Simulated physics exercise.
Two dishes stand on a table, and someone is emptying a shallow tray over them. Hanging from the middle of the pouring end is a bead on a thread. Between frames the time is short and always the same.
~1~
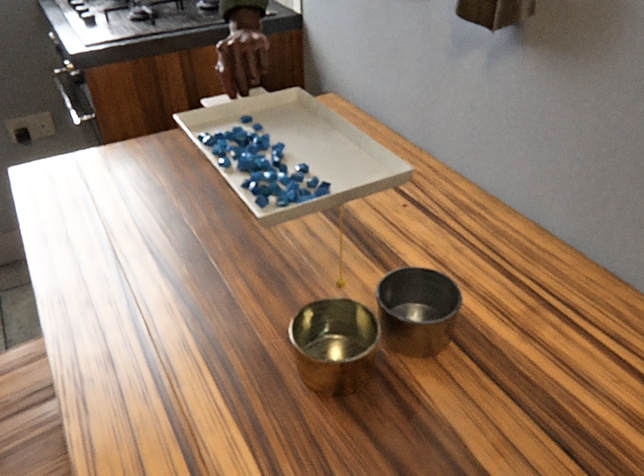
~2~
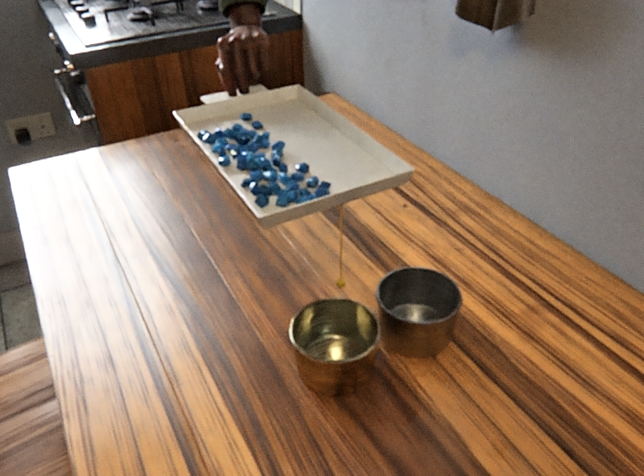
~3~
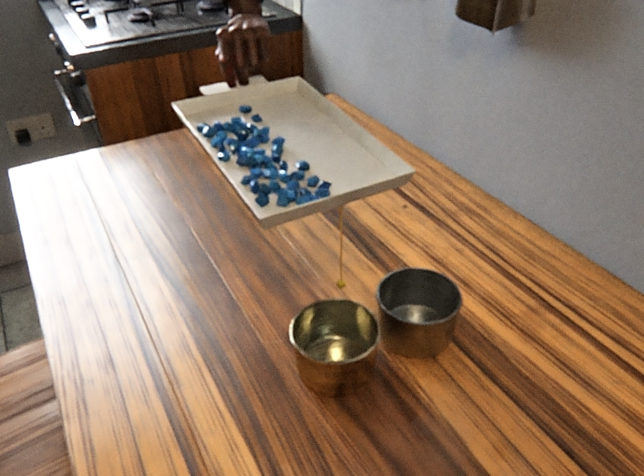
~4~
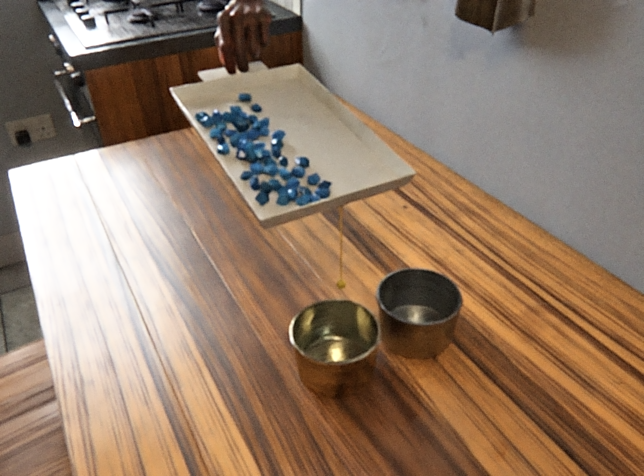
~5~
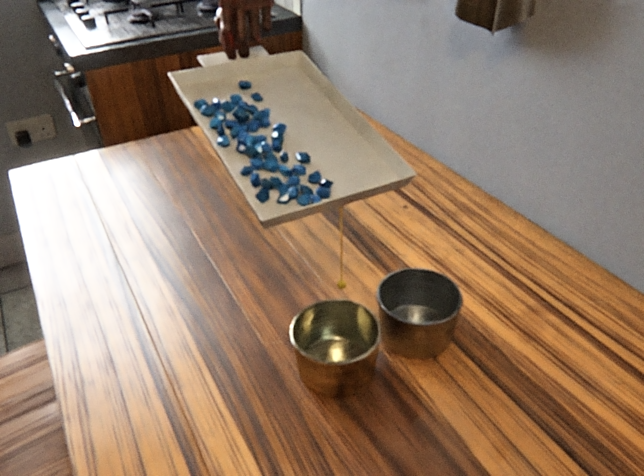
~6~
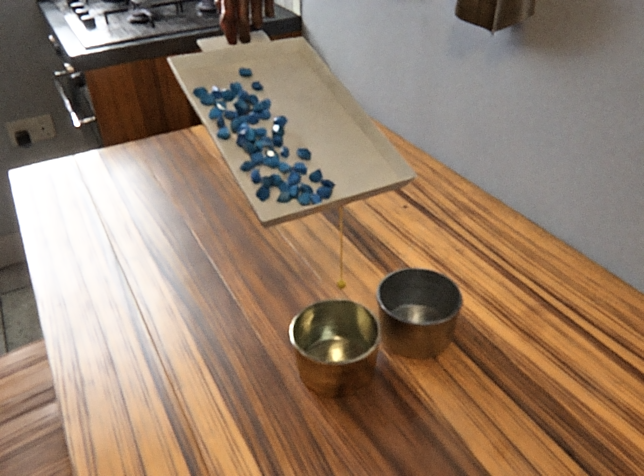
A hand raising the far end of a shallow tray of blue stones, tilting it gradually above two metal dishes on a wooden table.
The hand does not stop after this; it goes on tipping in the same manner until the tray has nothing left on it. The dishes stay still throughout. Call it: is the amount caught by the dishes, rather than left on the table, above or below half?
Above half.
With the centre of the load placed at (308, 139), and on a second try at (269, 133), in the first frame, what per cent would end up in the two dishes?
You'd see roughly 80 per cent first and roughly 80 per cent second.
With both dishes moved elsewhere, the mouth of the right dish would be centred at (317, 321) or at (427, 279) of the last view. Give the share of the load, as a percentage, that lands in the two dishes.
The first try gives 30 per cent, the second 70 per cent.
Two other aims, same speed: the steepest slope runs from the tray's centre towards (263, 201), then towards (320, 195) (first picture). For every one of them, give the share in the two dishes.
Case one near 10 %; case two near 70 %.
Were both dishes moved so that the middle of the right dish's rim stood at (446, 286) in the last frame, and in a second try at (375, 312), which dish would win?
First try, the leftmost dish; second try, the rightmost dish.
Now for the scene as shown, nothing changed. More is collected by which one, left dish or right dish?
It turns out to be the left-positioned one.
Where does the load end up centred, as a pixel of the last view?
Around (354, 355), give or take.
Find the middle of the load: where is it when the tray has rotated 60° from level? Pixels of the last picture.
The load is centred near (325, 192).
Soon after the last picture, tray tipped steeply; all on the tray.
A little later, tray tipped right over; about two thirds on the tray; a small part in the left dish; a small part in the right dish; a small part outside both; a small part in the air.
Later still, tray tipped past a quarter turn; about two thirds in the left dish; about a third in the right dish; a small part outside both.
At rest, tray tipped past a quarter turn; about two thirds in the left dish; about a third in the right dish; a small part outside both.
